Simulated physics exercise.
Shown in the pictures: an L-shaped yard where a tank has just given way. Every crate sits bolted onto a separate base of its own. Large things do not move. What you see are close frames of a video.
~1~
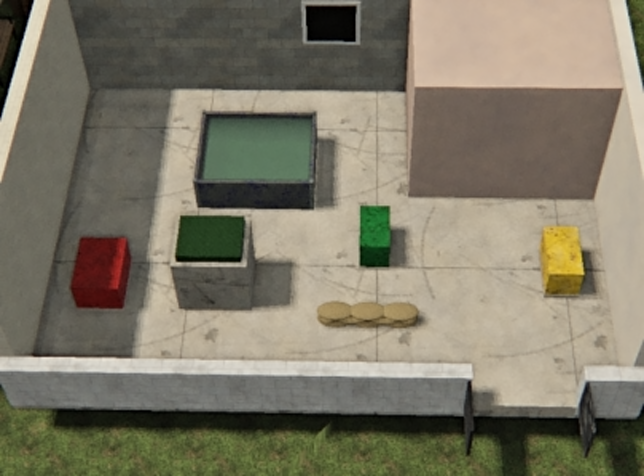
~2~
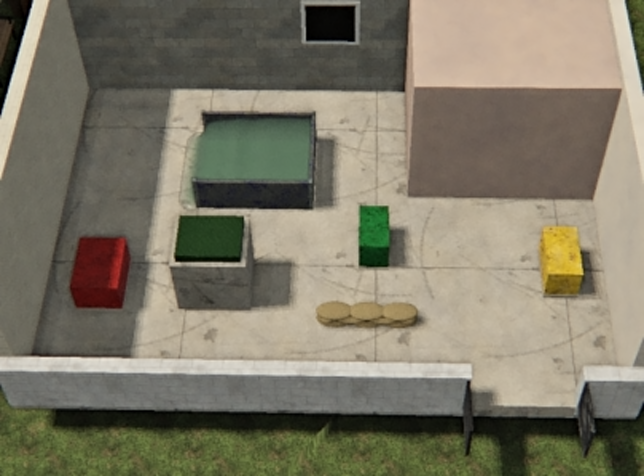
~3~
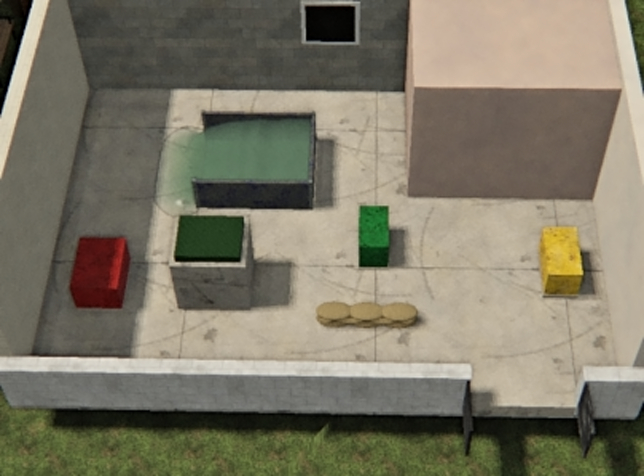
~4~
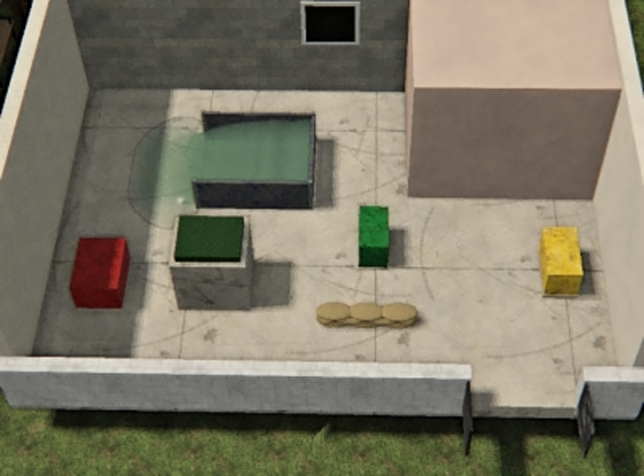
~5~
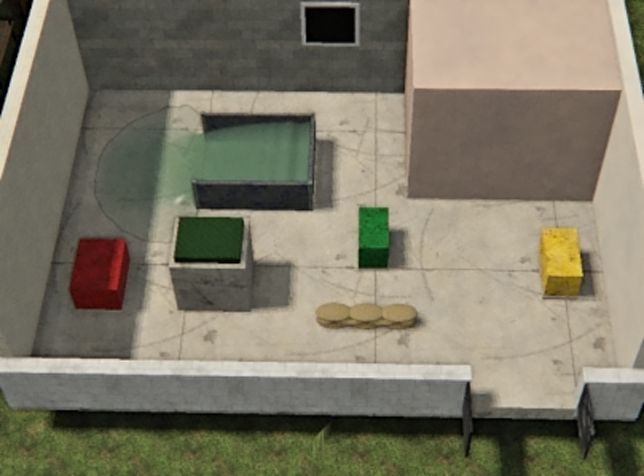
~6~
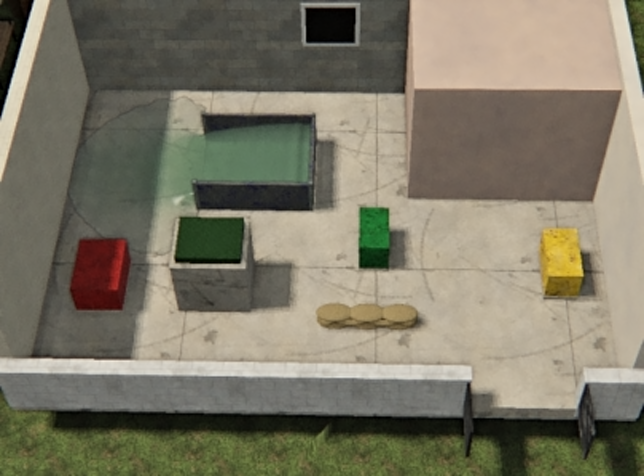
Open tank in a walled yard giving way at its left side, green water pouring out and spreading left across the paving.
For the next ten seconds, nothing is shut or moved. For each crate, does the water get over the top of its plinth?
In order: The red crate is hit; the yellow crate is spared; the green crate is hit.
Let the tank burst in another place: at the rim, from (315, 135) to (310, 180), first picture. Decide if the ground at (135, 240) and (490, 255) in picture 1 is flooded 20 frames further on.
One after the other: Free of water, wet.
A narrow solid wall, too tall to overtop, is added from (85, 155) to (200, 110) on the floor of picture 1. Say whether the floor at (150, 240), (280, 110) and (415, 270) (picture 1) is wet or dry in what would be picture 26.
Taking the three spots in order: Soaked, soaked, spared.
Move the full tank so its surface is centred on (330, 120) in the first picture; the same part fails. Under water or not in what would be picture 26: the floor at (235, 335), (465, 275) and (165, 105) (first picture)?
As listed: Free of water, not flooded, wet.
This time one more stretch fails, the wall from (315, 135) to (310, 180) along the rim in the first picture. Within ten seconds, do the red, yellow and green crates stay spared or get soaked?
Going through them, the red crate is never reached, the yellow crate gets reached and the green crate gets reached.
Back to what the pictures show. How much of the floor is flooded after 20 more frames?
I'd say 35 per cent.
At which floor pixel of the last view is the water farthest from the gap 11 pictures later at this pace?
The farthest wet point should be near (31, 363).
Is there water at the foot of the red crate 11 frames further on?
One by one: At red touched.
A moment on, water covers 20 % of the floor; the red crate water round its plinth, the yellow crate not reached, the green crate not reached.
Next, water covers 25 % of the floor; the red crate water round its plinth, the yellow crate not reached, the green crate not reached.
Then, water covers 35 % of the floor; the red crate water round its plinth, the yellow crate not reached, the green crate not reached.
Later, water covers 65 % of the floor; the red crate water round its plinth, the yellow crate not reached, the green crate water round its plinth.
In the end, water covers 85 % of the floor; the red crate was topped, the yellow crate stayed above the water, the green crate was topped.
